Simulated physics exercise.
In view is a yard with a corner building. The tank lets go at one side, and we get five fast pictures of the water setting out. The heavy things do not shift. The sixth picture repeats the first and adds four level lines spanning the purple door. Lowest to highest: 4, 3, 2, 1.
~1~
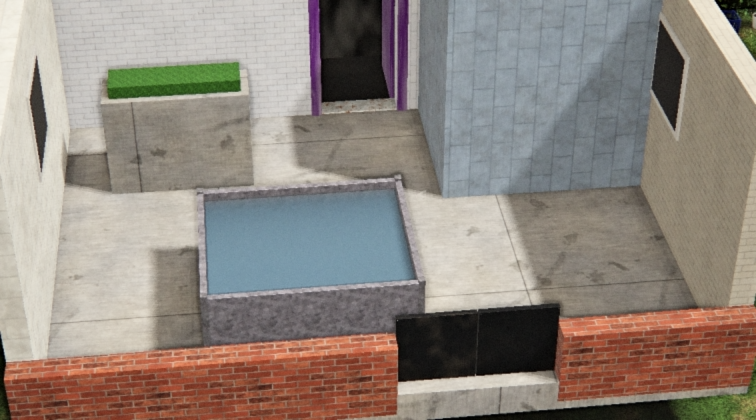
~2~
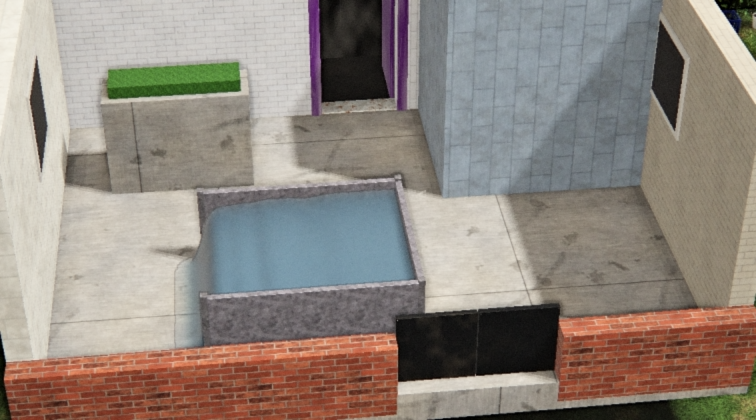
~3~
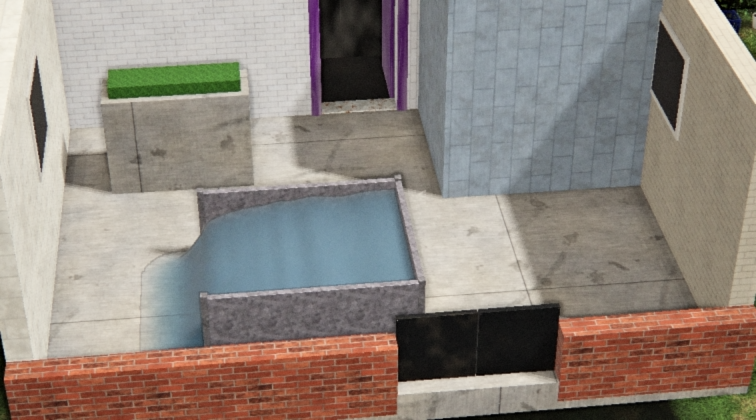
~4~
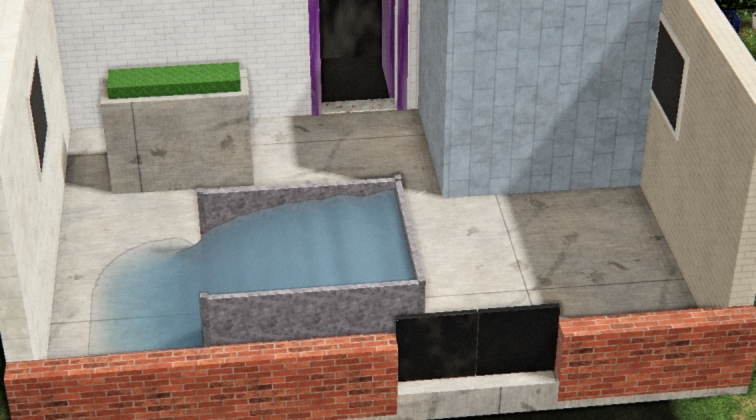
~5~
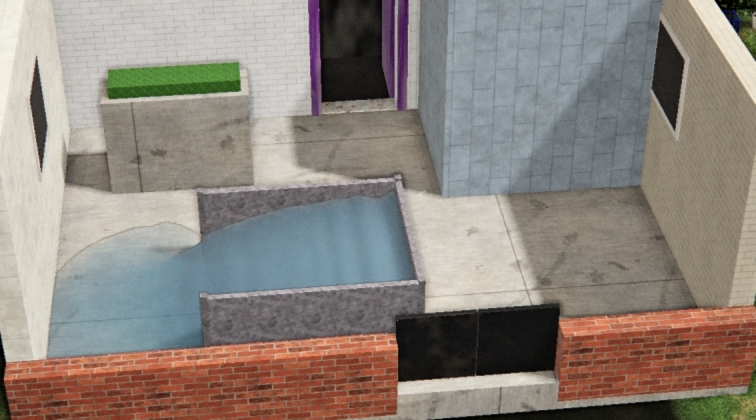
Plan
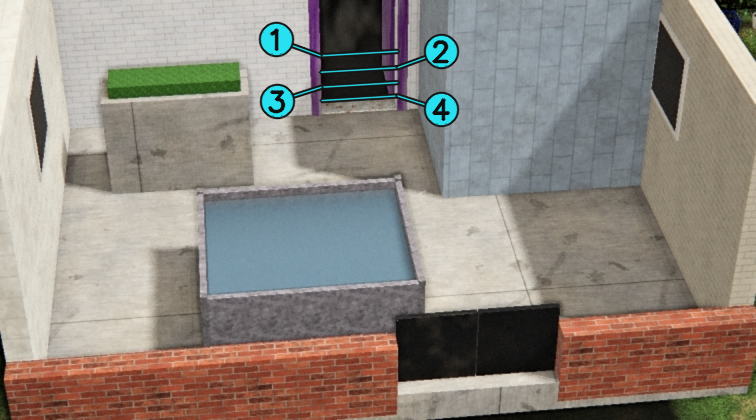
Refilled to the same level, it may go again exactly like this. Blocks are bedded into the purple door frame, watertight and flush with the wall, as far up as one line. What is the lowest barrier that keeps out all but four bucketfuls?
4 is the one.
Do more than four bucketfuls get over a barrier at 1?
No, that is safe.
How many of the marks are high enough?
All of the four.
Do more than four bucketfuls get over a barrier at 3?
No.
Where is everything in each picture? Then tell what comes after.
Water in the tank at rest, its middle at (306, 242); foot of the purple doorway at (359, 112); shut gate at (477, 322).
Water covers 2 % of the ground, its front hidden from here.
Water covers 5 % of the ground and shows as far out as (158, 268).
Water covers 10 % of the ground and shows as far out as (141, 253).
Water covers 16 % of the ground and shows as far out as (106, 245).
On the marked copy, 1 at (359, 53); 2 at (359, 69); 3 at (359, 84); 4 at (359, 98); from the bottom up 4, 3, 2, 1.
Choosing 1, nothing gets over.
Choosing 2, nothing gets over.
Choosing 3, nothing gets over.
Choosing 4, a splash gets over, under a bucket.
